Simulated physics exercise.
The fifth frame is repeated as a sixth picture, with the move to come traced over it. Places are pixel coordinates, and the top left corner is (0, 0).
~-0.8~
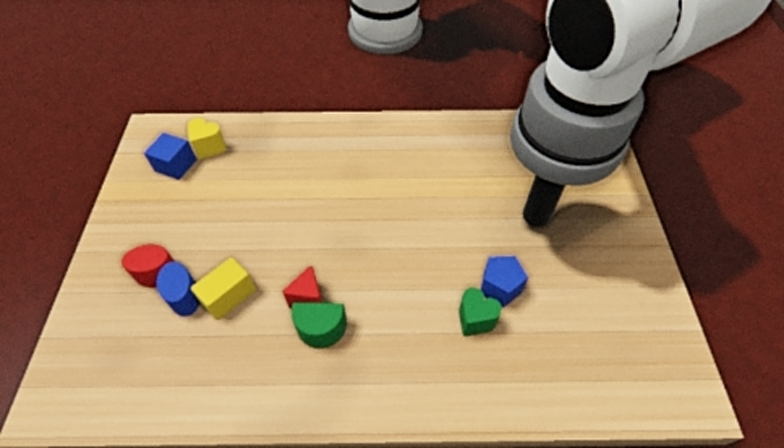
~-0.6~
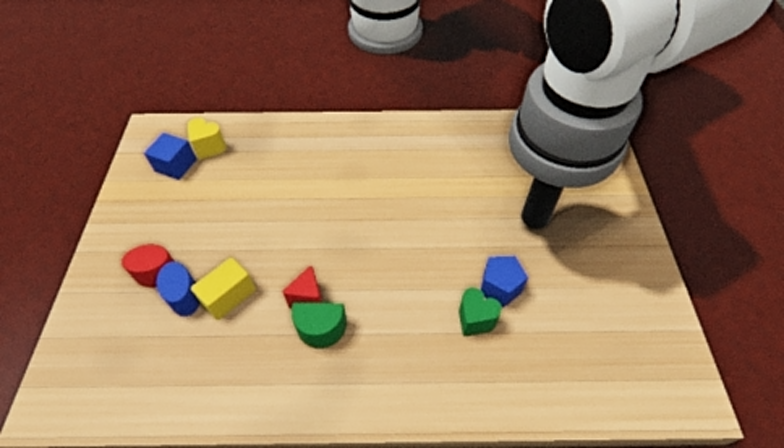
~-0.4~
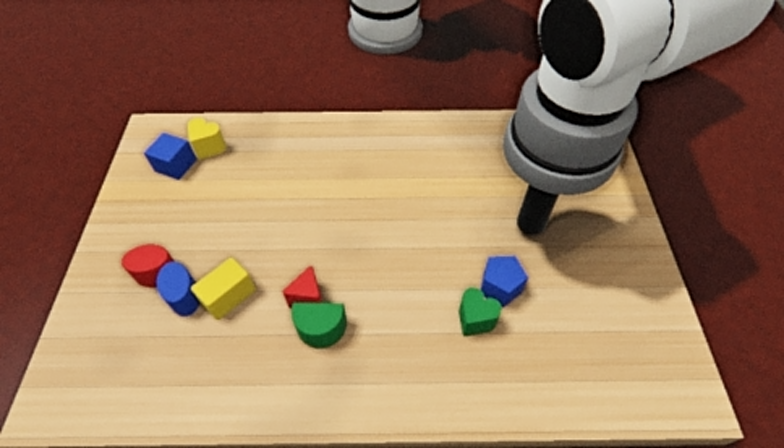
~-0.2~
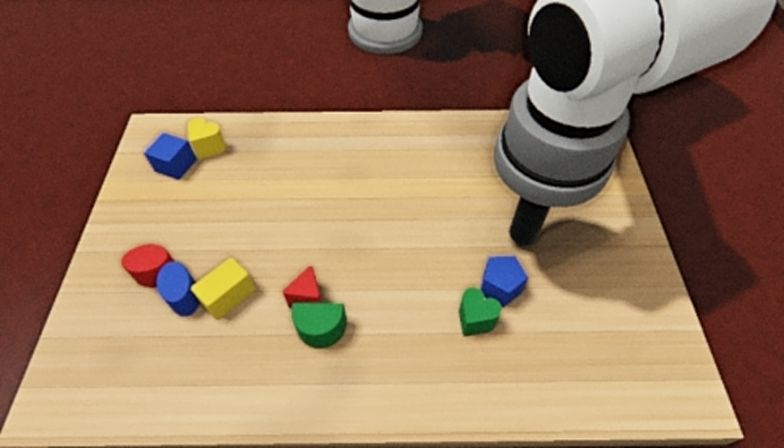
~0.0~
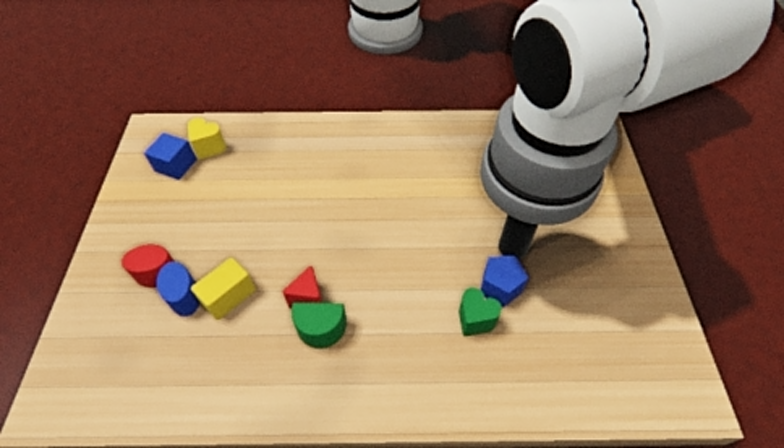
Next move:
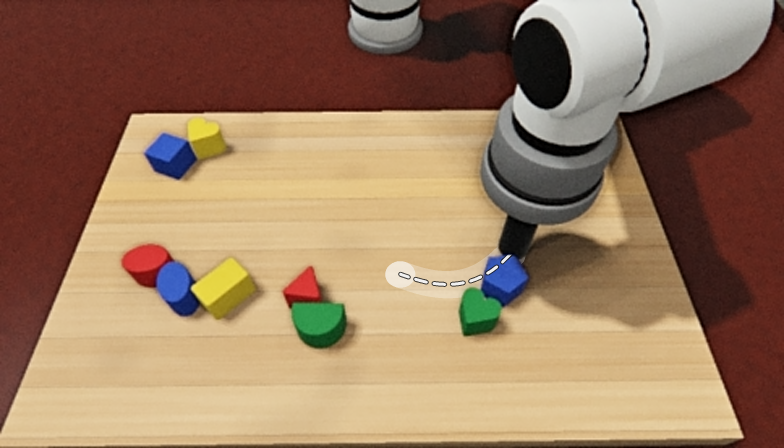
The video shows a robotic arm with a black tip above a wooden board scattered with red, blue, yellow and green blocks. The arm moves slowly down and slightly left, toward a blue pentagonal block beside a green heart, while the blocks stay still.
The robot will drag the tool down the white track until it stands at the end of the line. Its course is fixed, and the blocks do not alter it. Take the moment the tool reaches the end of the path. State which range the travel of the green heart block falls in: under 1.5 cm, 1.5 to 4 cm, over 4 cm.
Shift: Under 1.5 cm.
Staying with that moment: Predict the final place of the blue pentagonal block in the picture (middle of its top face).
Expect it around (502, 291).
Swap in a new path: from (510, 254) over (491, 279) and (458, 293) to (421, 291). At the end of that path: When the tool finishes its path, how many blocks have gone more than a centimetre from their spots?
My answer is two.
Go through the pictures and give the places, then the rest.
Tool tip (536, 216); block tops, green D-shaped block (317, 316); green heart block (480, 306); blue pentagonal block (506, 272), in the first frame.
Tool (535, 218); blocks unchanged, in the second frame.
Tool (531, 224); blocks unchanged, in the third frame.
Tool (523, 234); blocks unchanged, in the fourth frame.
Tool (513, 248); green D-shaped block (317, 316); green heart block (480, 306); blue pentagonal block (506, 272), in the fifth frame.
Path on the board, from (510, 254) by way of (481, 277) and (441, 284) to (400, 274).
On the path given first. One third of the way, tool (483, 271); green heart block (477, 311); blue pentagonal block (502, 290).
Two thirds of the way, tool (442, 278); green heart block (477, 312); blue pentagonal block (502, 291), turned 15° anticlockwise.
At the end, tool (400, 268); green D-shaped block in place; green heart block (477, 312); blue pentagonal block (502, 291), turned 15° anticlockwise.
